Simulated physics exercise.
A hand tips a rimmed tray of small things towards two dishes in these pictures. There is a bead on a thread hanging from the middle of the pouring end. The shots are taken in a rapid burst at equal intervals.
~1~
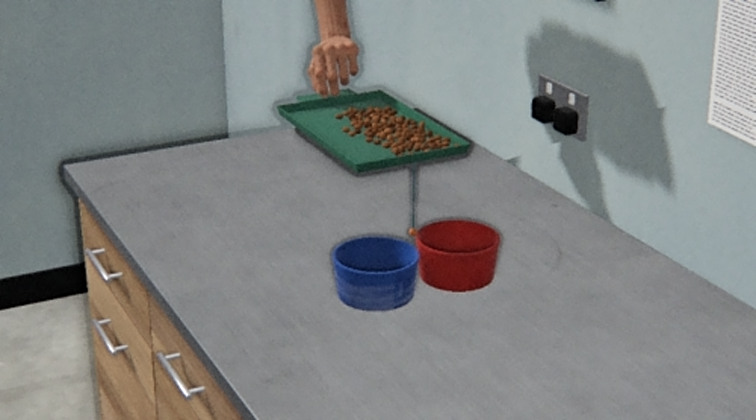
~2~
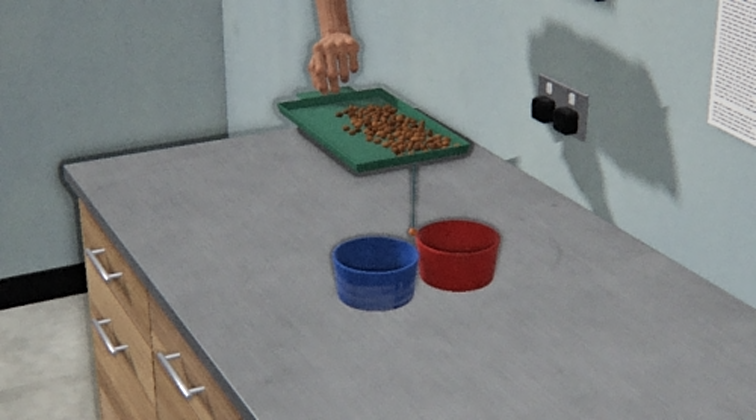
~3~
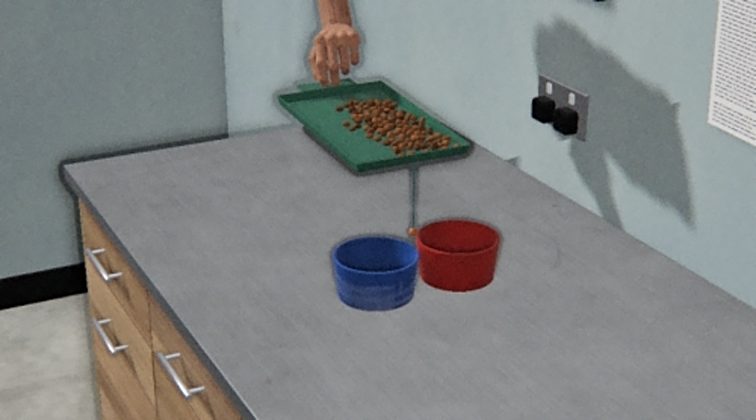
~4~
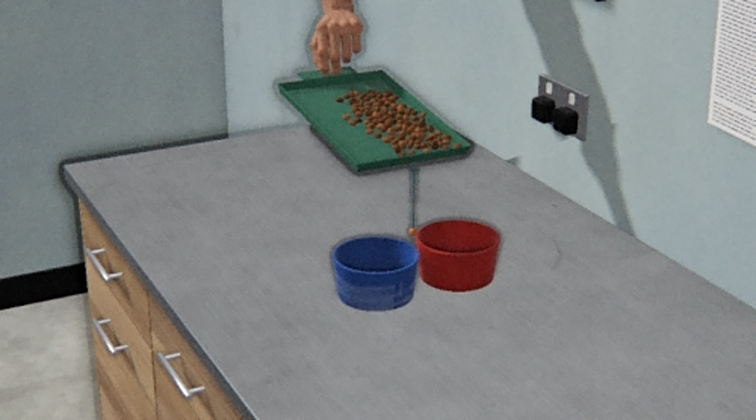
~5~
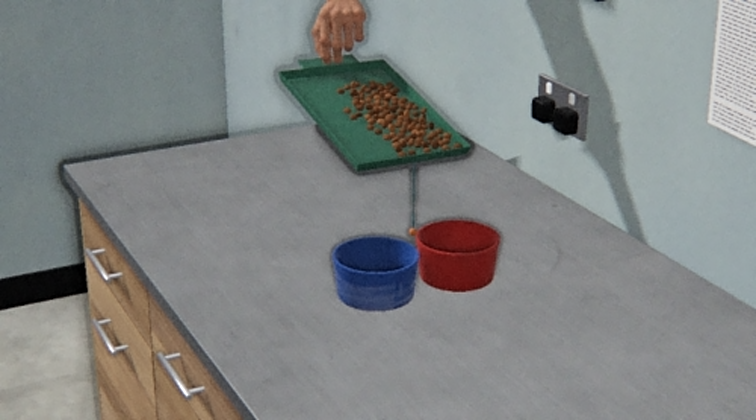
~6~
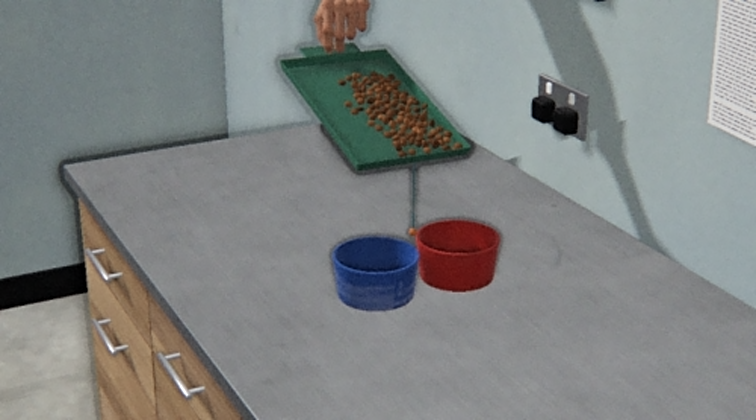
A hand raised the back end of a green tray of small brown pieces, slanting it more steeply towards the blue and red dishes on the counter, while the pieces stayed bunched on it.
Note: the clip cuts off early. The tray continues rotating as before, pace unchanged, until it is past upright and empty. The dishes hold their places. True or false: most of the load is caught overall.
True.
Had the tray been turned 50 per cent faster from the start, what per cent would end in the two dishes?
It would be close to 60 per cent.
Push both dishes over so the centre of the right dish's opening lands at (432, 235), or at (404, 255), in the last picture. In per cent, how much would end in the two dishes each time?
Trial 1 near 30 percent, trial 2 near 40 percent.
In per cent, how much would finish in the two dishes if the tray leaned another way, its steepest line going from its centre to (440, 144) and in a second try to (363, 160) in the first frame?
You'd get 100 per cent the first time and 90 per cent the second time.
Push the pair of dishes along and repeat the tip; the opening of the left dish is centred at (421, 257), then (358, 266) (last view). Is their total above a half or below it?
The bulk of it, then the bulk of it.
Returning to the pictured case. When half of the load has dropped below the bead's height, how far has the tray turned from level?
Close to 85 degrees, I reckon.
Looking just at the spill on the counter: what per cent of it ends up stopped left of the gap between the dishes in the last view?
Roughly 10 in a hundred.
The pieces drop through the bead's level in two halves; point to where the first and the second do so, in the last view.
Roughly (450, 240) first, then roughly (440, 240).
Soon, tray tipped steeply; nearly all on the tray; a stray few in the air.
A while on, tray tipped right over; about a quarter on the tray; a small part in the left dish; about a third in the right dish; about a quarter outside both; a small part in the air.
Towards the end, tray tipped past a quarter turn; about a quarter in the left dish; about half in the right dish; about a quarter outside both.
Finally, tray tipped past a quarter turn; about a quarter in the left dish; about half in the right dish; about a quarter outside both.
